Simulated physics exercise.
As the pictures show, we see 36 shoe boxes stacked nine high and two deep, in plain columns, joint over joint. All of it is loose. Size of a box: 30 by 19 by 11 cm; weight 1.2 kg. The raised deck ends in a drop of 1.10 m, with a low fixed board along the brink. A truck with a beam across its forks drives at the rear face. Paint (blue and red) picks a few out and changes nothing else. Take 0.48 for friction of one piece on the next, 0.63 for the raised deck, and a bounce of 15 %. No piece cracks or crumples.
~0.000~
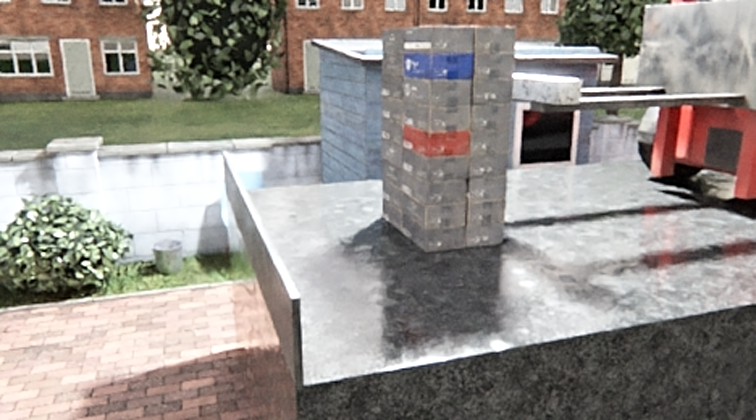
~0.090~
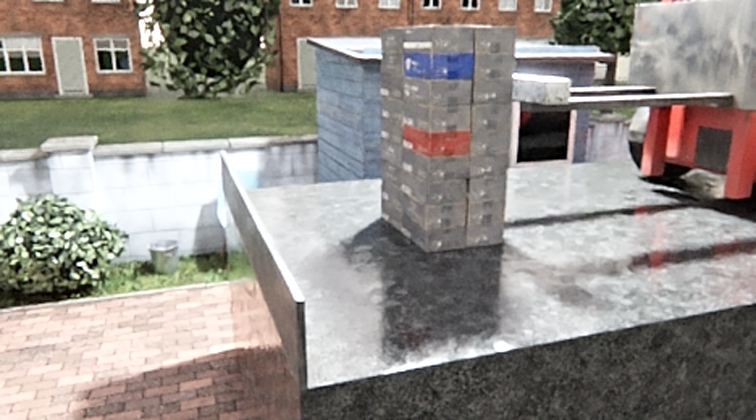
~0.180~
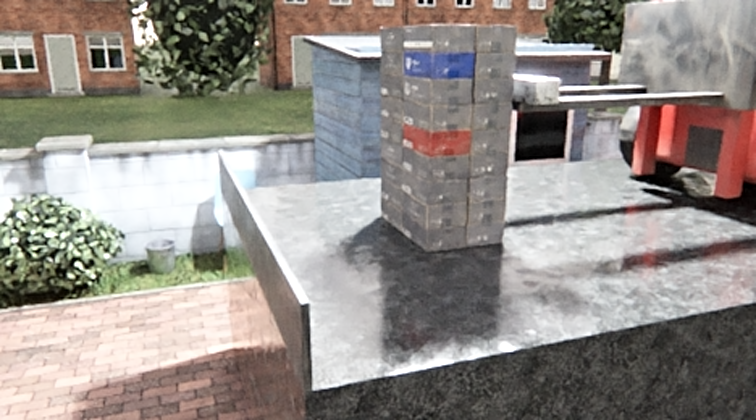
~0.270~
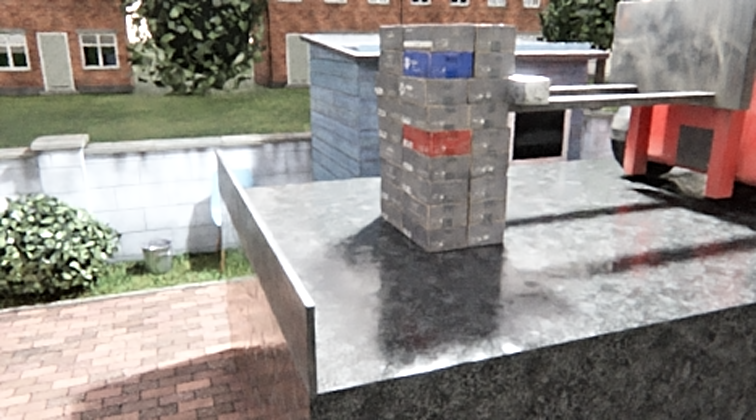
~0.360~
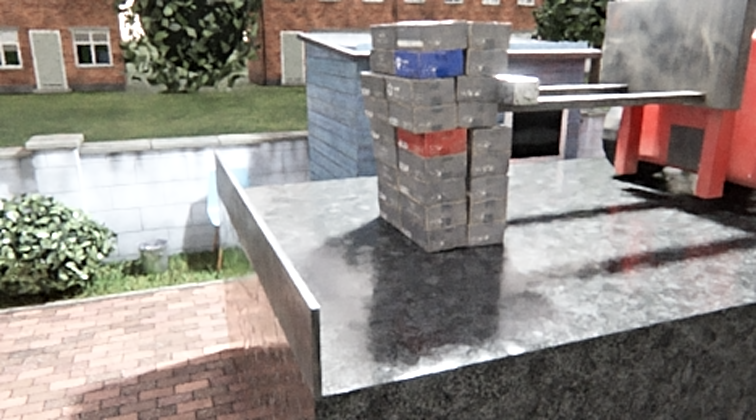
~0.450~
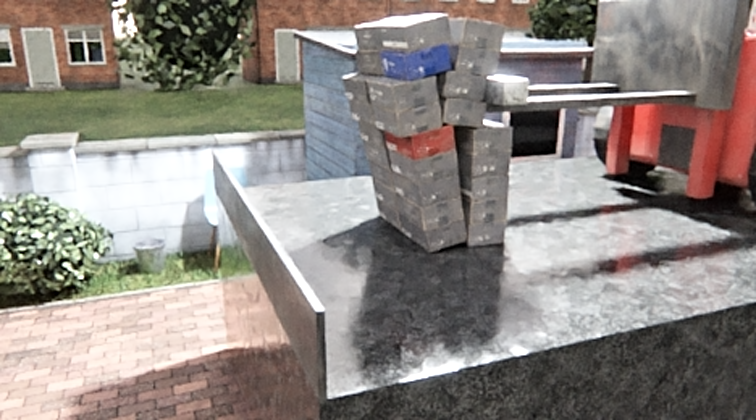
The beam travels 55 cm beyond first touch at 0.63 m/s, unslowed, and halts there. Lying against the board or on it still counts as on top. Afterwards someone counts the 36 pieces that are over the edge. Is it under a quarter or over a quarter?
The part is fewer than one in four.
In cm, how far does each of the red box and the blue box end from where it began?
About: Red 70, blue 240.
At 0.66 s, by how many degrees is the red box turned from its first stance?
Some 30°.
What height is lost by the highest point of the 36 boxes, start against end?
Roughly 42 cm.
By 0.66 s, none of the 36 boxes over the edge, 26 disturbed; red box tilted 28°; blue box tilted 21°.
By 0.98 s, none of the 36 boxes over the edge, 26 disturbed; red box tilted 68°, 34 cm lower; blue box tilted 10°, 38 cm lower.
When it is over (2.0 s), 2 of the 36 boxes over the edge; blue box upside down; red box on its side. That is 6 per cent. In pixels of the last frame, middles, red box near (319, 234).
